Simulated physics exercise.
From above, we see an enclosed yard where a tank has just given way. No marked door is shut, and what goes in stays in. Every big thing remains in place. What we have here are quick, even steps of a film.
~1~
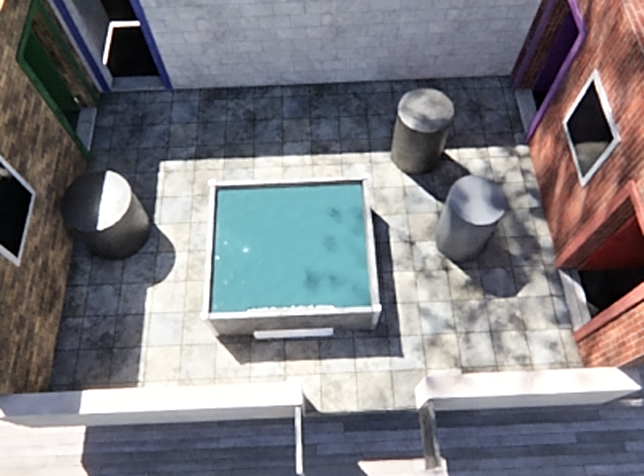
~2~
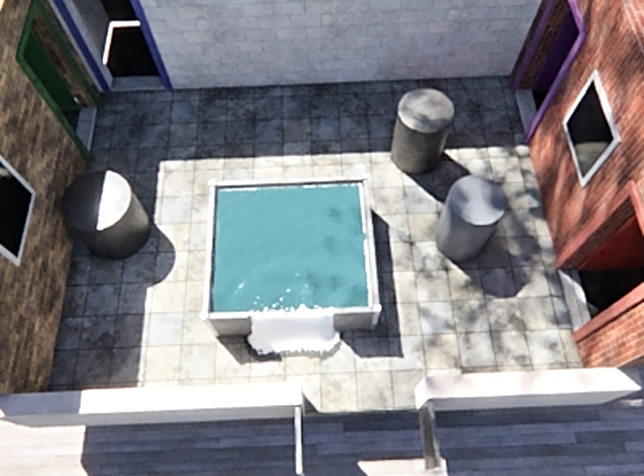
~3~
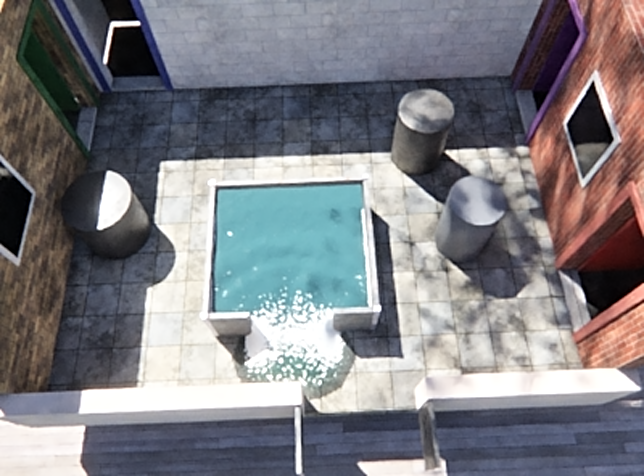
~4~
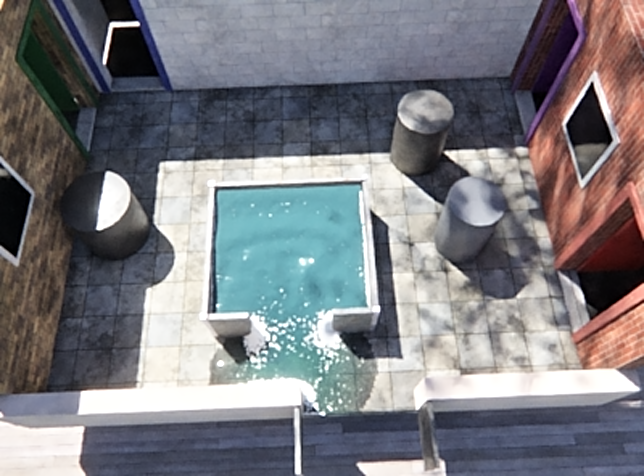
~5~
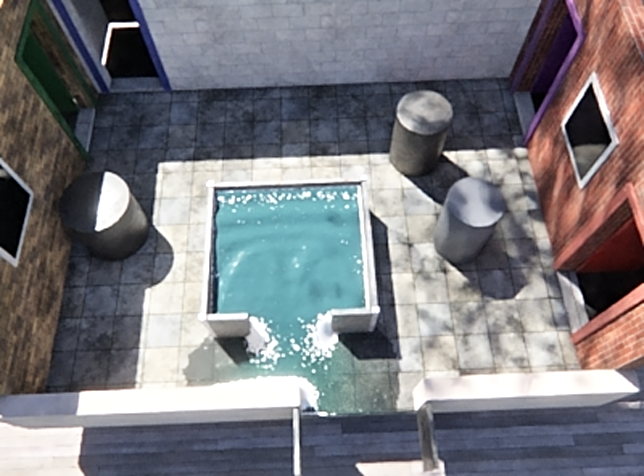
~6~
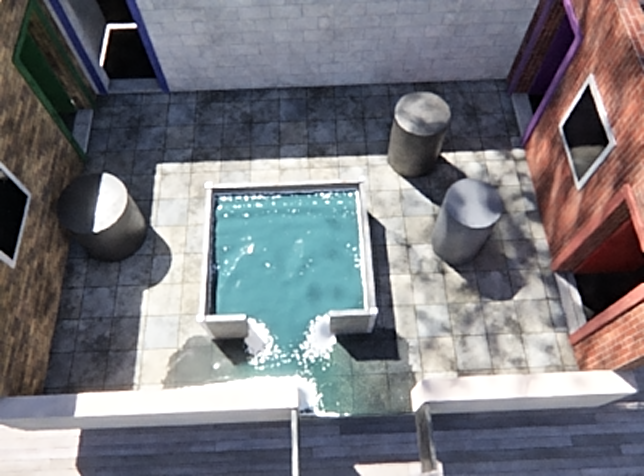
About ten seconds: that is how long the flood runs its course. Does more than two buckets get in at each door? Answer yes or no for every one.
Red door: No, purple door: No, blue door: No, green door: No.
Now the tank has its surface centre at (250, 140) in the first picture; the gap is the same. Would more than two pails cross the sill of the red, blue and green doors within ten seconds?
I reckon red breaks the limit, blue misses the mark, and green misses the mark.
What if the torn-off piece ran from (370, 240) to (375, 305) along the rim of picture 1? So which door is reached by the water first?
The red one.
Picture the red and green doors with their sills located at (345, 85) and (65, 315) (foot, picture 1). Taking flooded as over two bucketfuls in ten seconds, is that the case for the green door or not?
One by one: The green one takes more.
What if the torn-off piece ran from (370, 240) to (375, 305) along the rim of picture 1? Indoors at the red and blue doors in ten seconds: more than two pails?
One by one: The red one floods, the blue one keeps below it.
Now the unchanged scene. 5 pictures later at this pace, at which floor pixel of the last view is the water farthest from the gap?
My guess would be about (41, 407).
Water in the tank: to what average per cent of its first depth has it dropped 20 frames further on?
It works out to roughly 38 %.
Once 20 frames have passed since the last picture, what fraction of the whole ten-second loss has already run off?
Estimated share: Close to 60 %.
A moment on, water covers 15 % of the floor; the red door not reached, the purple door not reached, the blue door not reached, the green door not reached.
Next, water covers 25 % of the floor; the red door not reached, the purple door not reached, the blue door not reached, the green door not reached.
Then, water covers 35 % of the floor; the red door not reached, the purple door not reached, the blue door wet at the sill, nothing in, the green door wet at the sill, nothing in.
Later, water covers 50 % of the floor; the red door wet at the sill, nothing in, the purple door not reached, the blue door under two buckets in, the green door wet at the sill, nothing in.
In the end, water covers 70 % of the floor; the red door wet at the sill, nothing in, the purple door not reached, the blue door under two buckets in, the green door under two buckets in.
